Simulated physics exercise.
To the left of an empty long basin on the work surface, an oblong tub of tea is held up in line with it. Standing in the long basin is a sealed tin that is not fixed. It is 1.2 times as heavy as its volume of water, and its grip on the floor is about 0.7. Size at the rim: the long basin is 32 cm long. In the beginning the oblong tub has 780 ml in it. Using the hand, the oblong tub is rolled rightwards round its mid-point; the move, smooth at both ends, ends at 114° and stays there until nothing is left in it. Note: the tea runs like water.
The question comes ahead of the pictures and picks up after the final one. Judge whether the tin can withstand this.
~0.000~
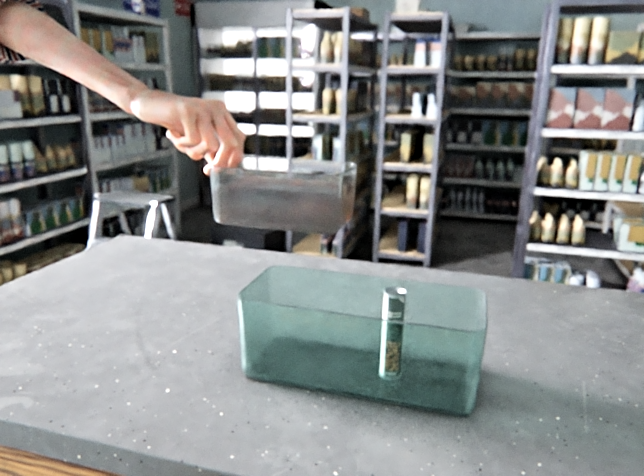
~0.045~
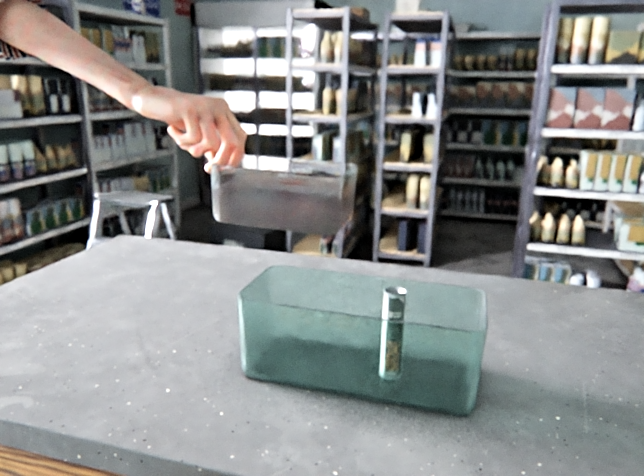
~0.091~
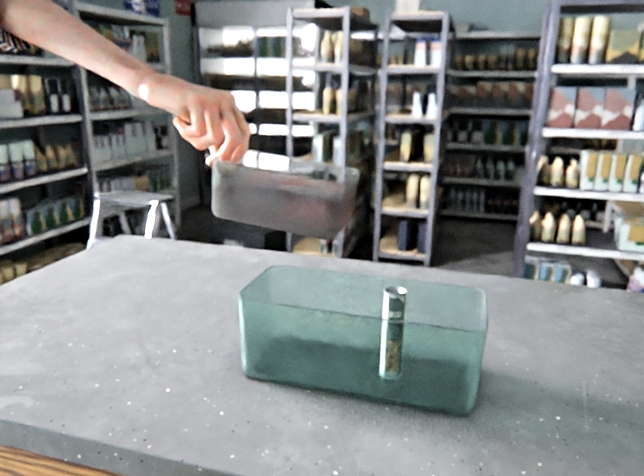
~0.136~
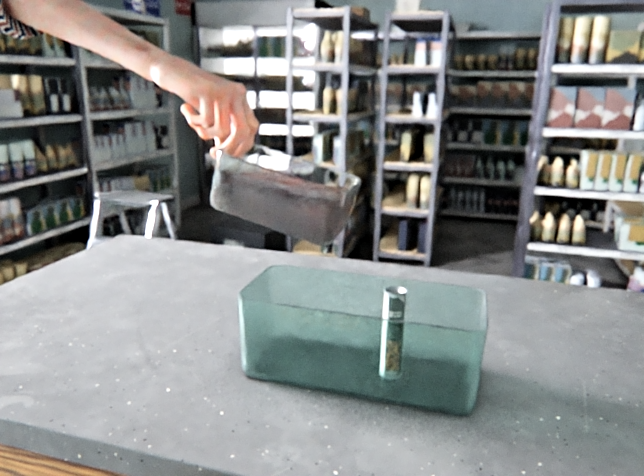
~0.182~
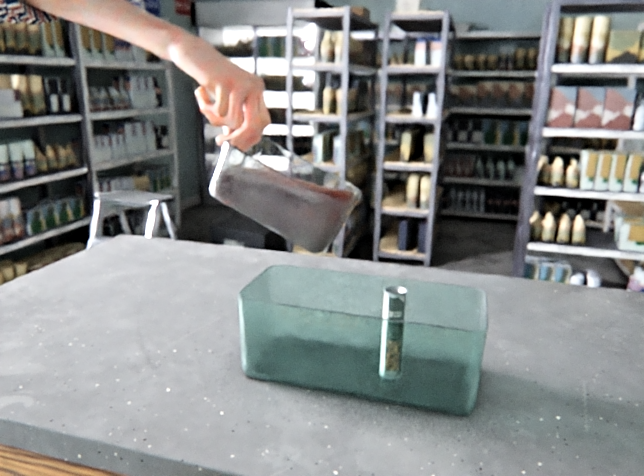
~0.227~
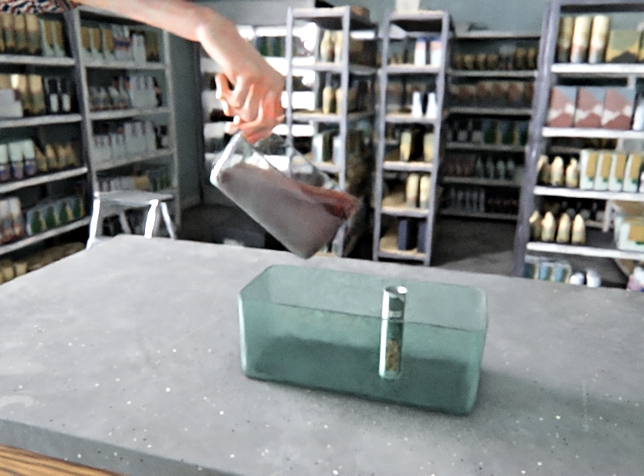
It cannot withstand it and falls over.
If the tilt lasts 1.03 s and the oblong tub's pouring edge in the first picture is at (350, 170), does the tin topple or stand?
It does not tip.
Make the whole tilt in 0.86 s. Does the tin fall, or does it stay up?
Result: Tin upright.
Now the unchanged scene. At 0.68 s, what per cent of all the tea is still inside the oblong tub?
Share remaining: Approx. 1 %.
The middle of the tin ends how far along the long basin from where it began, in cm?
It finishes around 7.0 cm from where it began.
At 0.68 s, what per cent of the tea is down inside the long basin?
About 90 %.
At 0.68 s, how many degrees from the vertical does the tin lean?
Near 10° from upright.
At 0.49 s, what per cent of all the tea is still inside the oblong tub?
Remaining: Near 10 % of the total.
Then, 0.49 s in, the tilt is 105° and 10 per cent is still to pour; the tin stands where it began.
Then, 0.68 s in, the tilt is 114° and 1 per cent is still to pour; the tin leans 8°.
Then, 0.87 s in, the tilt is 114° and 0 per cent is still to pour; the tin leans 6°.
Then, 1.09 s in, the tilt is 114° and 0 per cent is still to pour; the tin leans 20°.
Finally, the tin lies on its side.
